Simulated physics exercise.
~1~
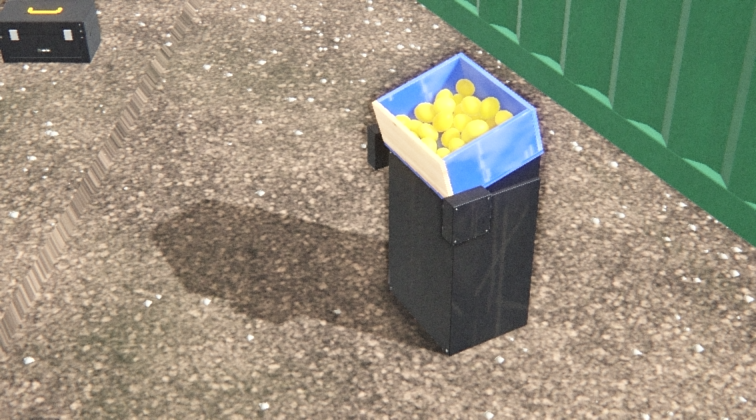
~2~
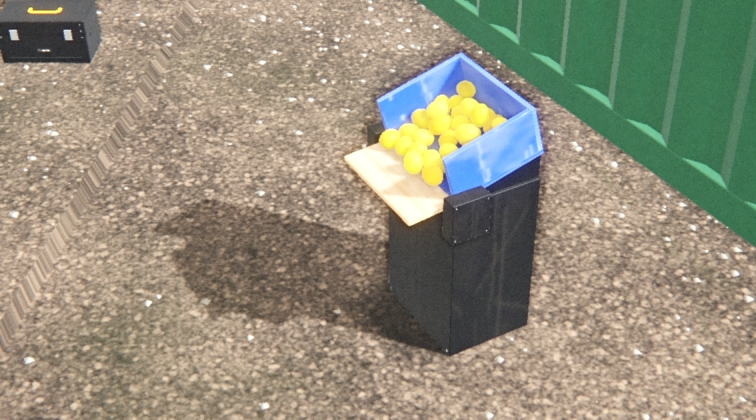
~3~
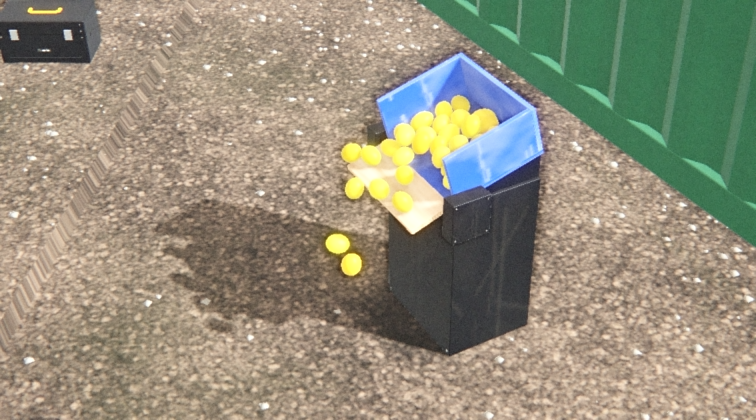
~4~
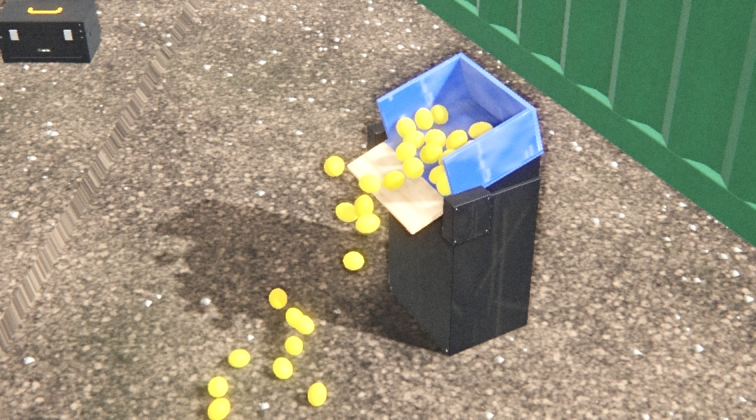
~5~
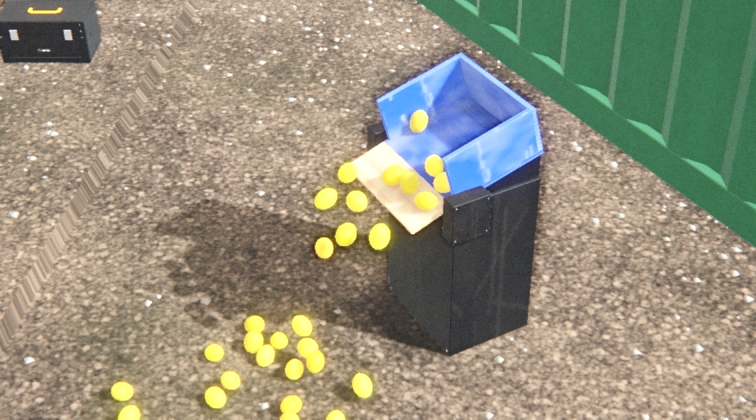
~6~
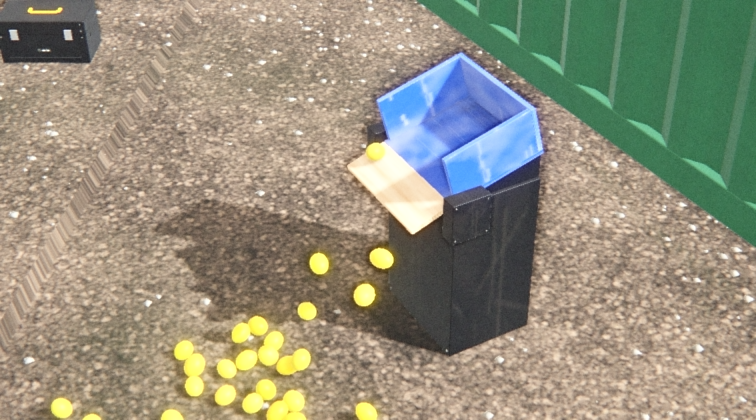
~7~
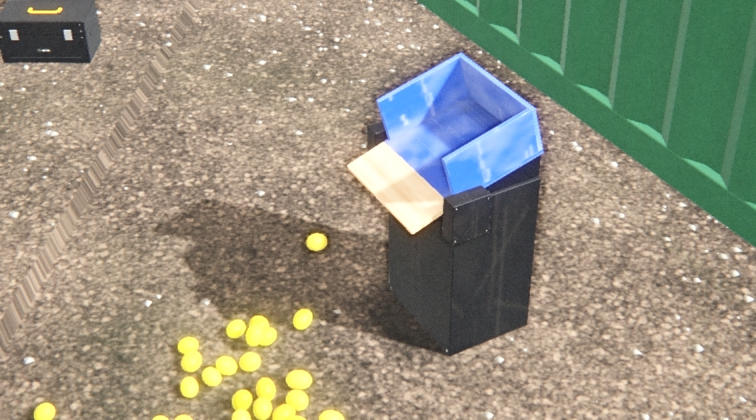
On gravelly ground beside a green wall, a blue bin's flap drops open and yellow lemons spill out leftward, leaving it empty.
